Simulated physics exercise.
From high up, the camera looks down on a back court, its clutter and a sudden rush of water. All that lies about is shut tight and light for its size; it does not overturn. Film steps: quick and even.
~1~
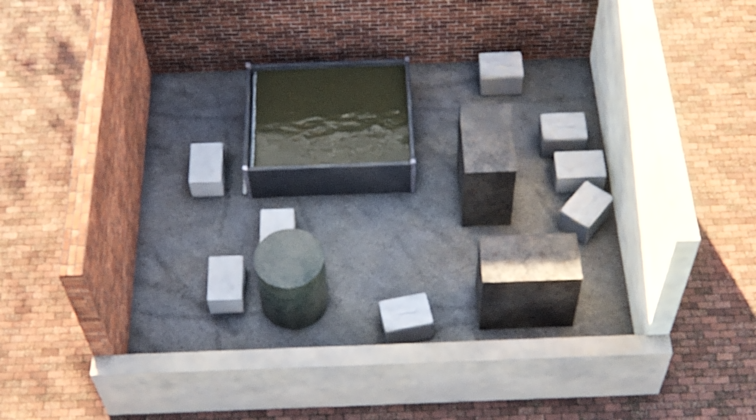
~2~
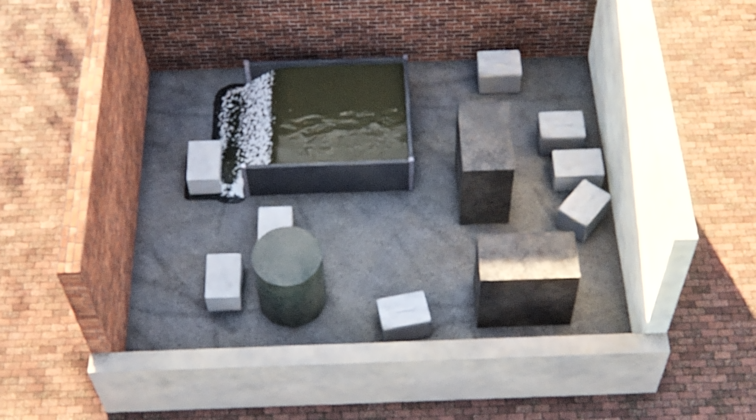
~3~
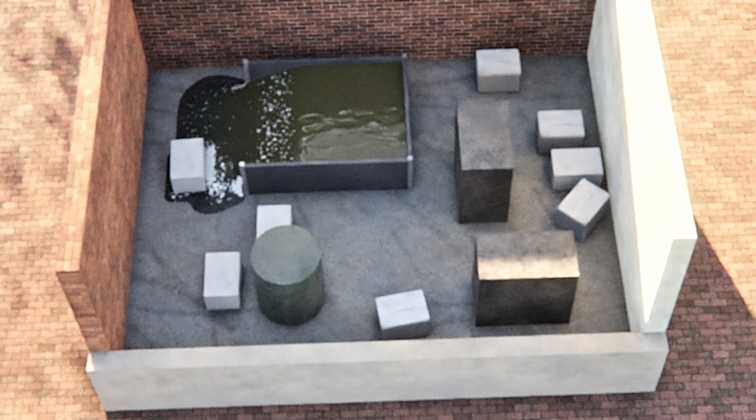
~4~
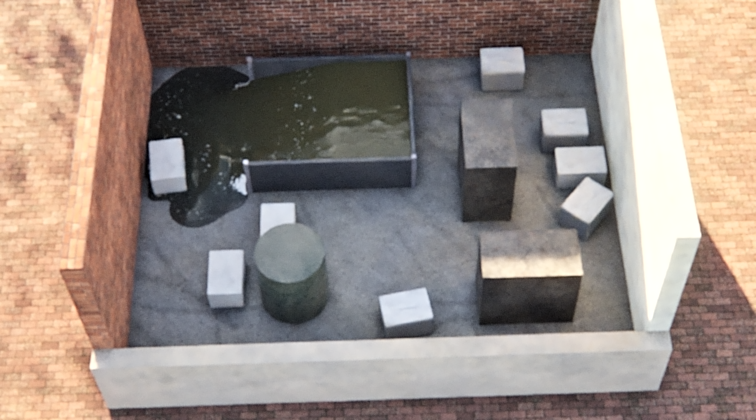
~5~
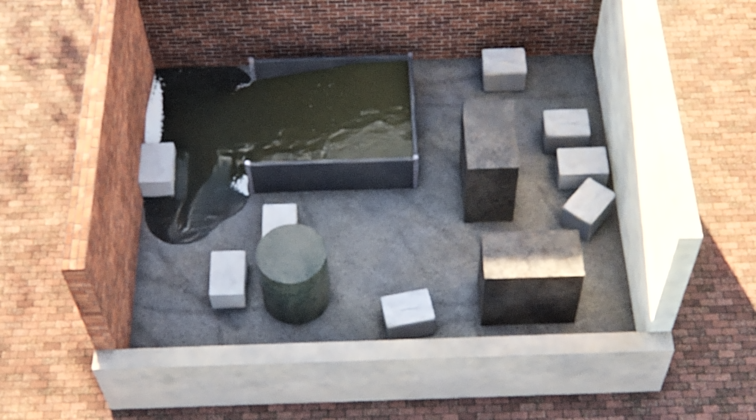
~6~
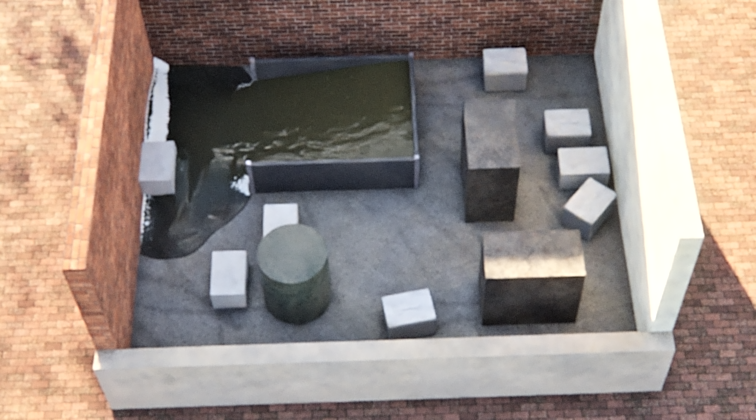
A walled court with dark water bursting from the left side of a tank, spreading and pushing a pale crate leftward.
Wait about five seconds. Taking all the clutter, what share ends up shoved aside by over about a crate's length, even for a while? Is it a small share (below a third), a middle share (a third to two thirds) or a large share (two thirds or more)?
A middle share, a third to two thirds.
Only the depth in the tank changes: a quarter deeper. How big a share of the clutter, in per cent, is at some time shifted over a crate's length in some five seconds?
60 in a hundred, or close to it.
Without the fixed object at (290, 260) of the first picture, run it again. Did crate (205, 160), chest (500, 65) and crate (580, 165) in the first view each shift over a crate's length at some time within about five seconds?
Going through them in order: First got well clear, second got well clear, third kept nearby.
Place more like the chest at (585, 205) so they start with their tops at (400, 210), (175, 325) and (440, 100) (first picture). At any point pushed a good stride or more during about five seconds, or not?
Each in turn: Stays in place, pushed clear, stays in place.
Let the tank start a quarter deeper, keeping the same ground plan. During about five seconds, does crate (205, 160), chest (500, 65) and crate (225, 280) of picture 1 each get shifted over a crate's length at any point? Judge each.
Per item, in order: Cleared the mark; cleared the mark; missed the mark.
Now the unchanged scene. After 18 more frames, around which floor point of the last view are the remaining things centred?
What remains is centred near (439, 223).
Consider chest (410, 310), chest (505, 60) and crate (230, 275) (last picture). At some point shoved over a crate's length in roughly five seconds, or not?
Goes that far, goes that far, short of that.
A moment on, 1 of 8 are well off their spots; 1 afloat.
Next, 1 of 8 are well off their spots; 1 afloat.
Later, 1 of 8 are well off their spots; 2 afloat.
In the end, 3 of 8 are well off their spots, and 3 have been at some point; 3 afloat.
